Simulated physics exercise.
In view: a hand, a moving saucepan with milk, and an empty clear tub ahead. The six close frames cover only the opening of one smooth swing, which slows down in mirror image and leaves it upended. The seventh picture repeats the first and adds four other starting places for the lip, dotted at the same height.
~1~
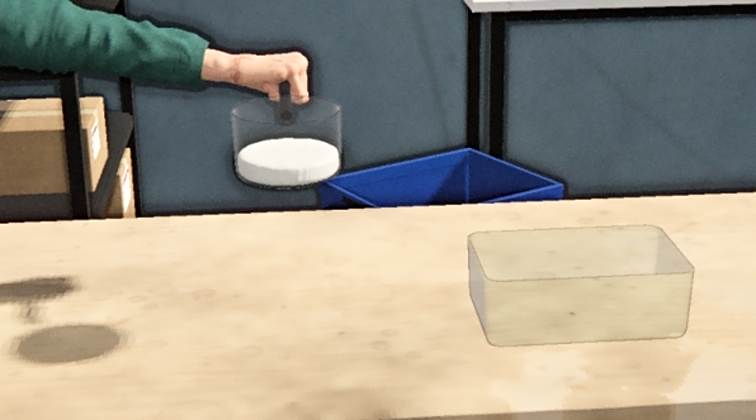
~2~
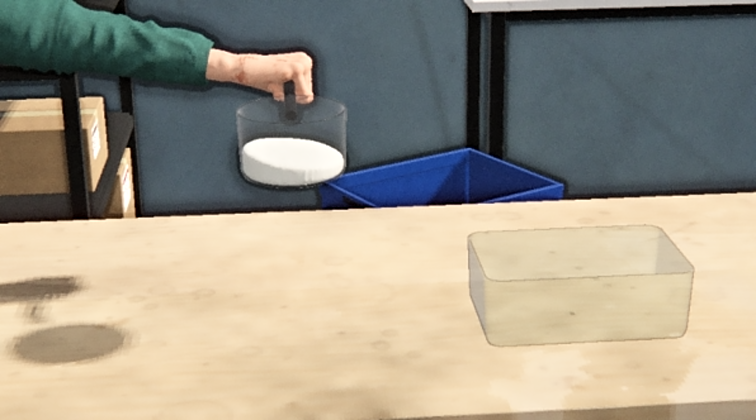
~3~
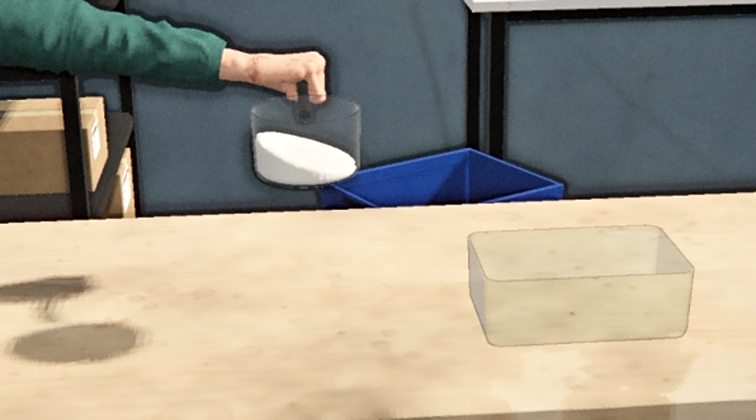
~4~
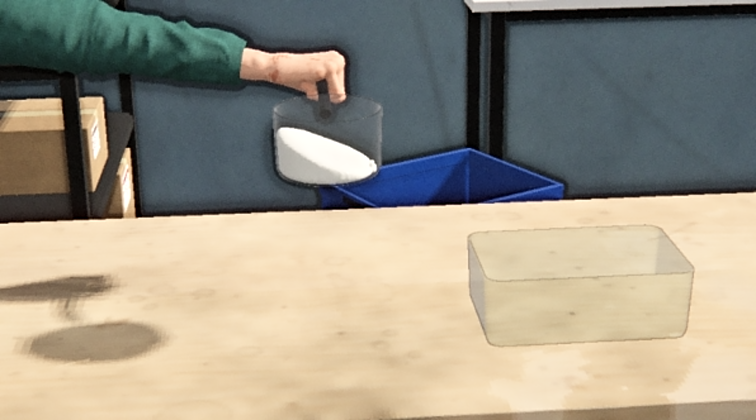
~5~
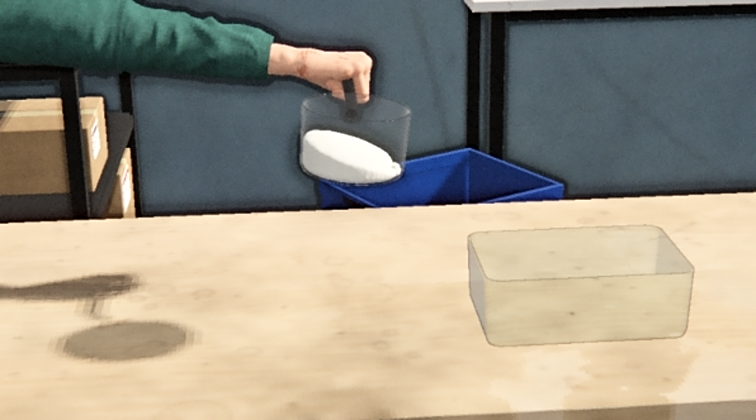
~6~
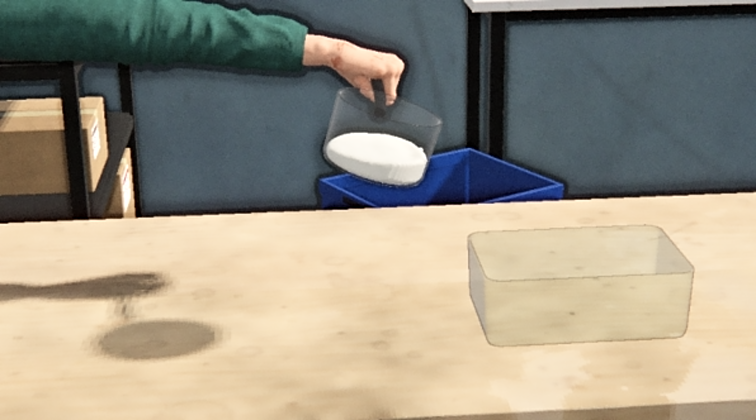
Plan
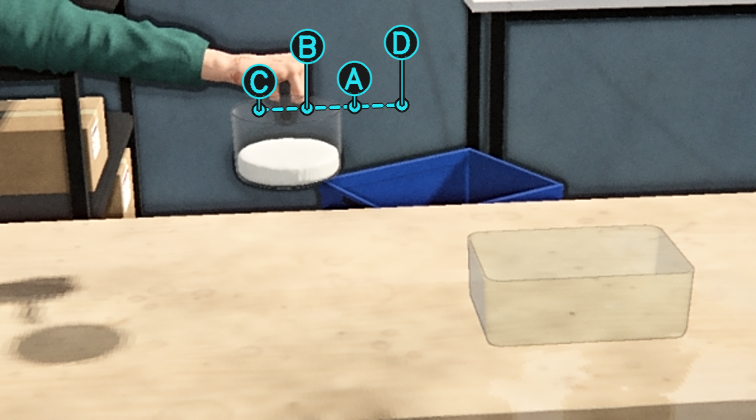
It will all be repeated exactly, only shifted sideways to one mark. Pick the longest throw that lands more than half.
B will do.
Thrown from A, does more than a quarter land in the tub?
Yes, it does.
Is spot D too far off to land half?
No, that is safe.
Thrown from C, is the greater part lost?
Yes, it does.
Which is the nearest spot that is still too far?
That would be C.
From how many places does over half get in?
Three of them.
On the marked copy, A at (354, 106); B at (307, 108); C at (259, 109); D at (401, 104).
Choosing A, about 87 % lands in the tub, 3 % falls short and 10 % goes beside or beyond.
Choosing B, about 63 % lands in the tub, 28 % falls short and 8 % goes beside or beyond.
Choosing C, about 32 % lands in the tub, 64 % falls short and 3 % goes beside or beyond.
Choosing D, about 90 % lands in the tub, 5 % falls short and 5 % goes beside or beyond.
